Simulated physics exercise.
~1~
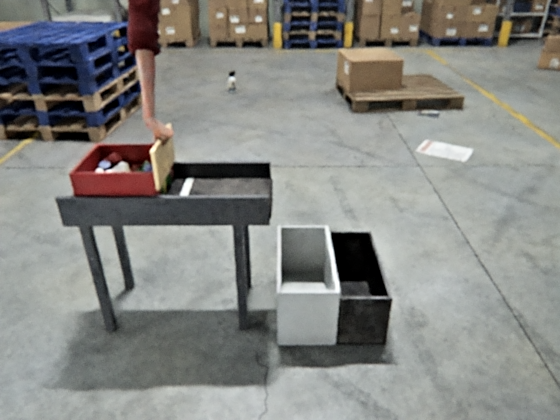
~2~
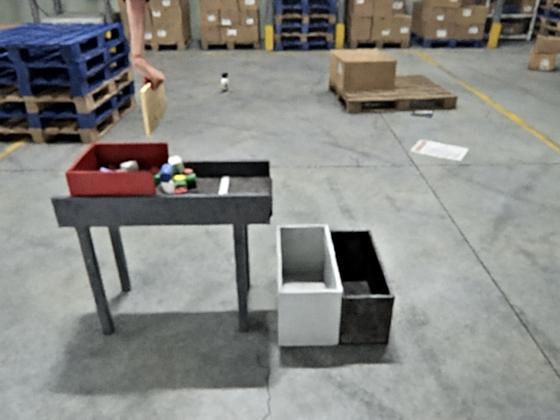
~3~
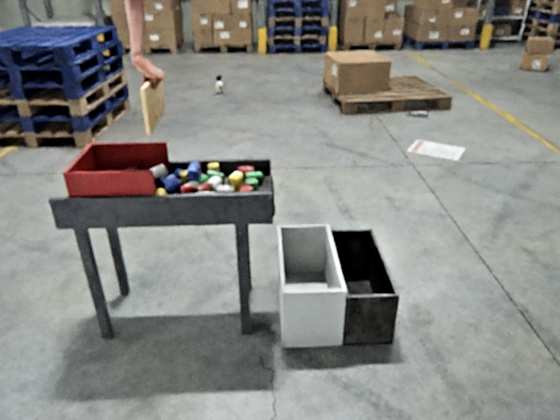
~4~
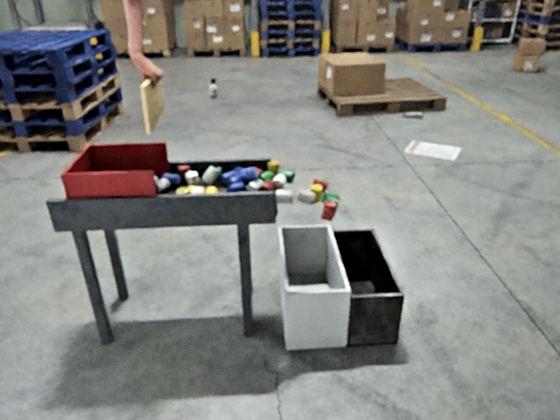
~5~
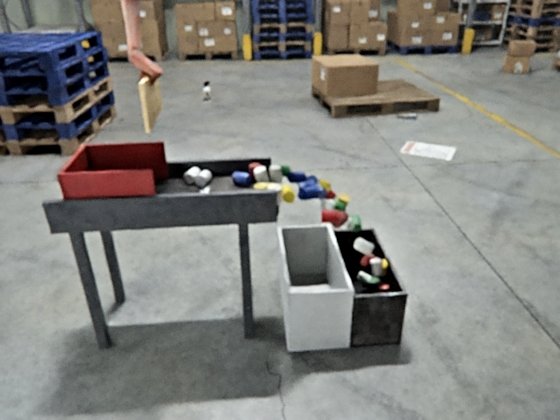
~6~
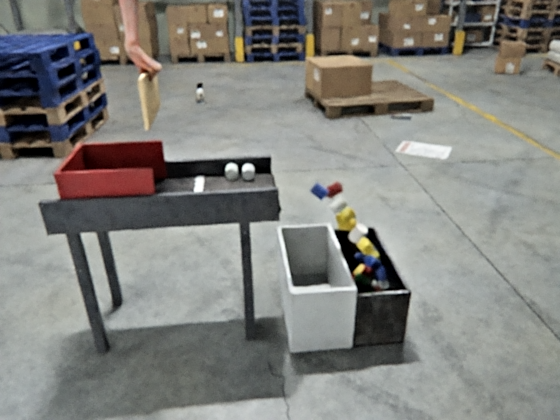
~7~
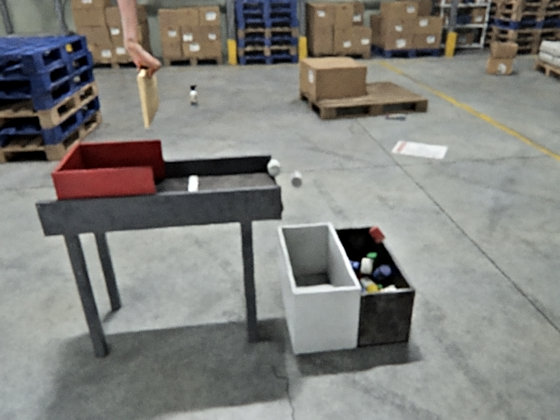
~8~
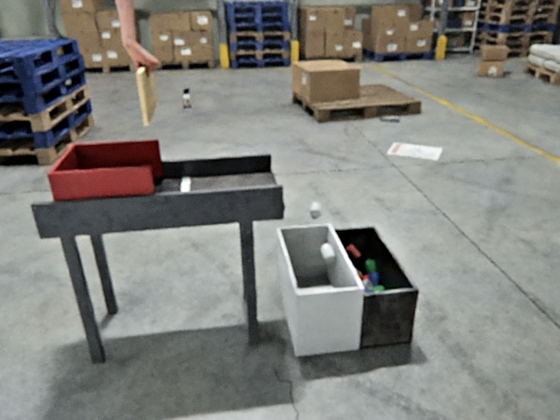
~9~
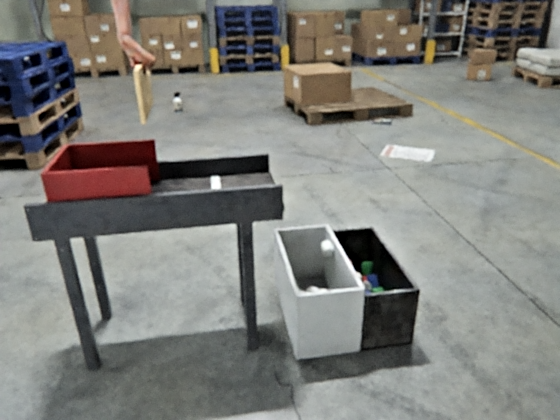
A hand lifts a tan board from the front of a red pen on a dark grey conveyor table, seen from the side in a warehouse with blue pallets and stacked cartons behind. A white bin and a black tub stand side by side on the concrete floor to the right. Small colourful jars spill from the pen, spread rightward along the belt and pour off its end in an arc, passing over the white bin into the black tub. Two white jars trail behind, then drop into the white bin, leaving the pen and belt empty and most jars in the black tub.
